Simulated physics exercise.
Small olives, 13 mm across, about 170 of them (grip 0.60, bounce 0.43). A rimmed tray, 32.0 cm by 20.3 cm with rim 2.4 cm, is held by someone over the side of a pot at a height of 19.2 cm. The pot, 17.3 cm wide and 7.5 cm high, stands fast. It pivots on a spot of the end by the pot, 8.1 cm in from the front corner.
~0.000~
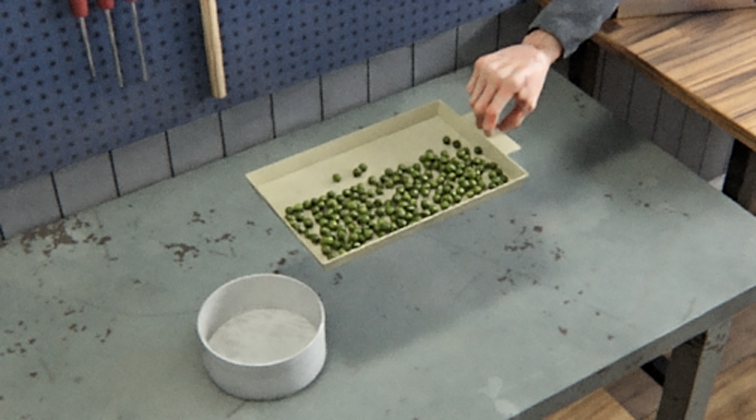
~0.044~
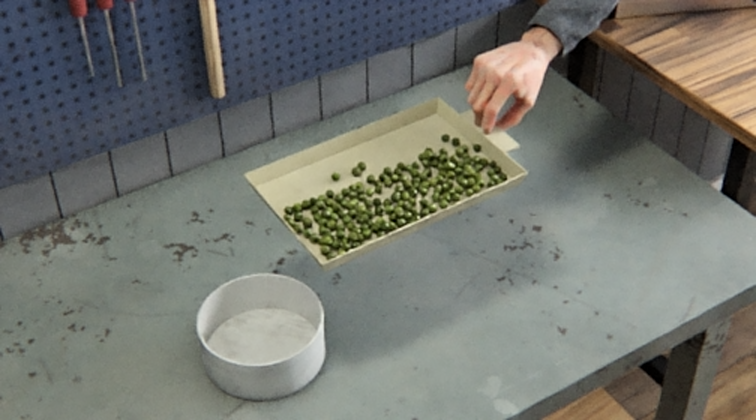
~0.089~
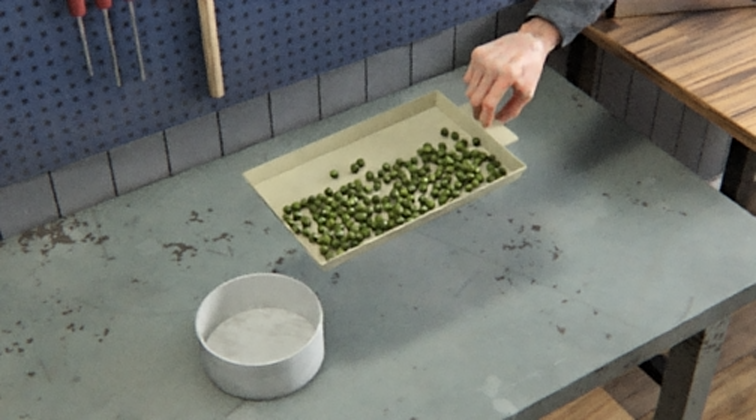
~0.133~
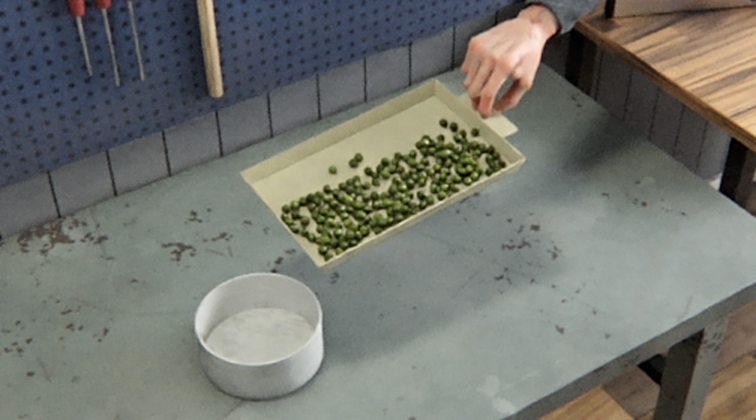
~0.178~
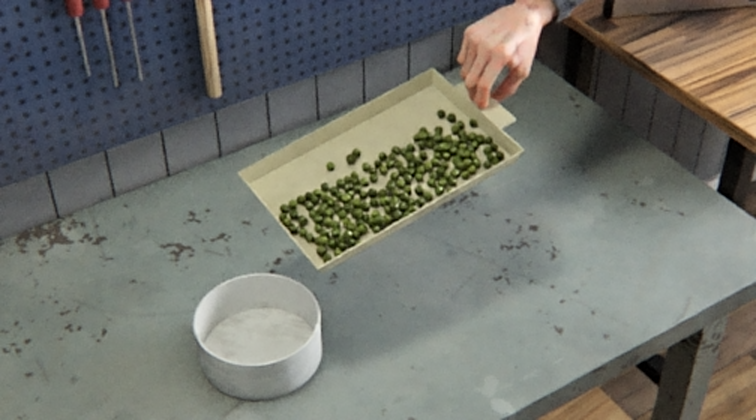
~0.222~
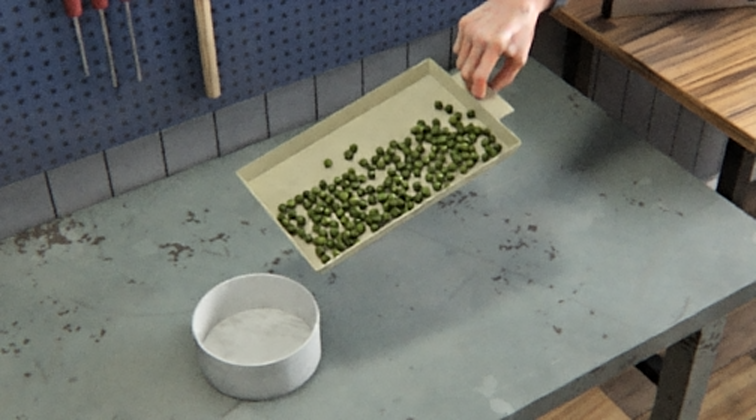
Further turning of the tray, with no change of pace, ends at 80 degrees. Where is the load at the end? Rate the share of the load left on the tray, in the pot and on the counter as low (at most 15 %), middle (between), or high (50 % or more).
Left on the tray - low, pot - high, counter - middle.
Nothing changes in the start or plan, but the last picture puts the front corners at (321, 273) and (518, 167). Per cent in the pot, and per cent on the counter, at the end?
That works out as pot 5 and counter 90.
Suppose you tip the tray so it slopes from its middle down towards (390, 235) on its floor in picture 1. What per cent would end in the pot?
The share comes to about 10 in a hundred.
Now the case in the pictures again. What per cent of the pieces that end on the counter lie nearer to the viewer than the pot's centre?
About 90 percent of the spill.
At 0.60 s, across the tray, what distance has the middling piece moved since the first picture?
5 cm.
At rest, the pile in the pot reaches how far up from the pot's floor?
Top level: Approx. 3.0 cm.
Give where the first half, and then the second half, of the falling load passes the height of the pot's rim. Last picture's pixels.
I'd mark about (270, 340) for the first half, then (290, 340) for the second.
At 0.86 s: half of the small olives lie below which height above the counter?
Height: Around 26 cm.
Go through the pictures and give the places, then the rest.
In the first picture, tray tilt 0 degrees, front corners at (325, 258) and (521, 173); middle of the pieces at (397, 197); pot at (261, 318).
In the second picture, tray tilt 1 degrees, front corners at (324, 258) and (520, 171); middle of the pieces at (396, 196).
In the third picture, tray tilt 3 degrees, front corners at (323, 259) and (519, 166); middle of the pieces at (395, 193).
In the fourth picture, tray tilt 6 degrees, front corners at (321, 260) and (518, 158), lowest corner left front; middle of the pieces at (393, 188).
In the fifth picture, tray tilt 10 degrees, front corners at (320, 262) and (516, 149), lowest corner left front; middle of the pieces at (391, 184).
In the sixth picture, tray tilt 14 degrees, front corners at (318, 264) and (514, 141), lowest corner left front; middle of the pieces at (389, 180); pot at (256, 317). Its pace works out near 85 degrees a second.
After 0.60 s, tilt 46 degrees; the tray holds 100 %, the pot 0 %.
Then, at 0.86 s, tilt 67 degrees; the tray holds 95 %, the pot 0 %.
Then, at 1.22 s, tilt 80 degrees; the tray holds 40 %, the pot 20 %.
By 2.5 s all is still; tray 5 %, pot 65 %, counter 30 %.
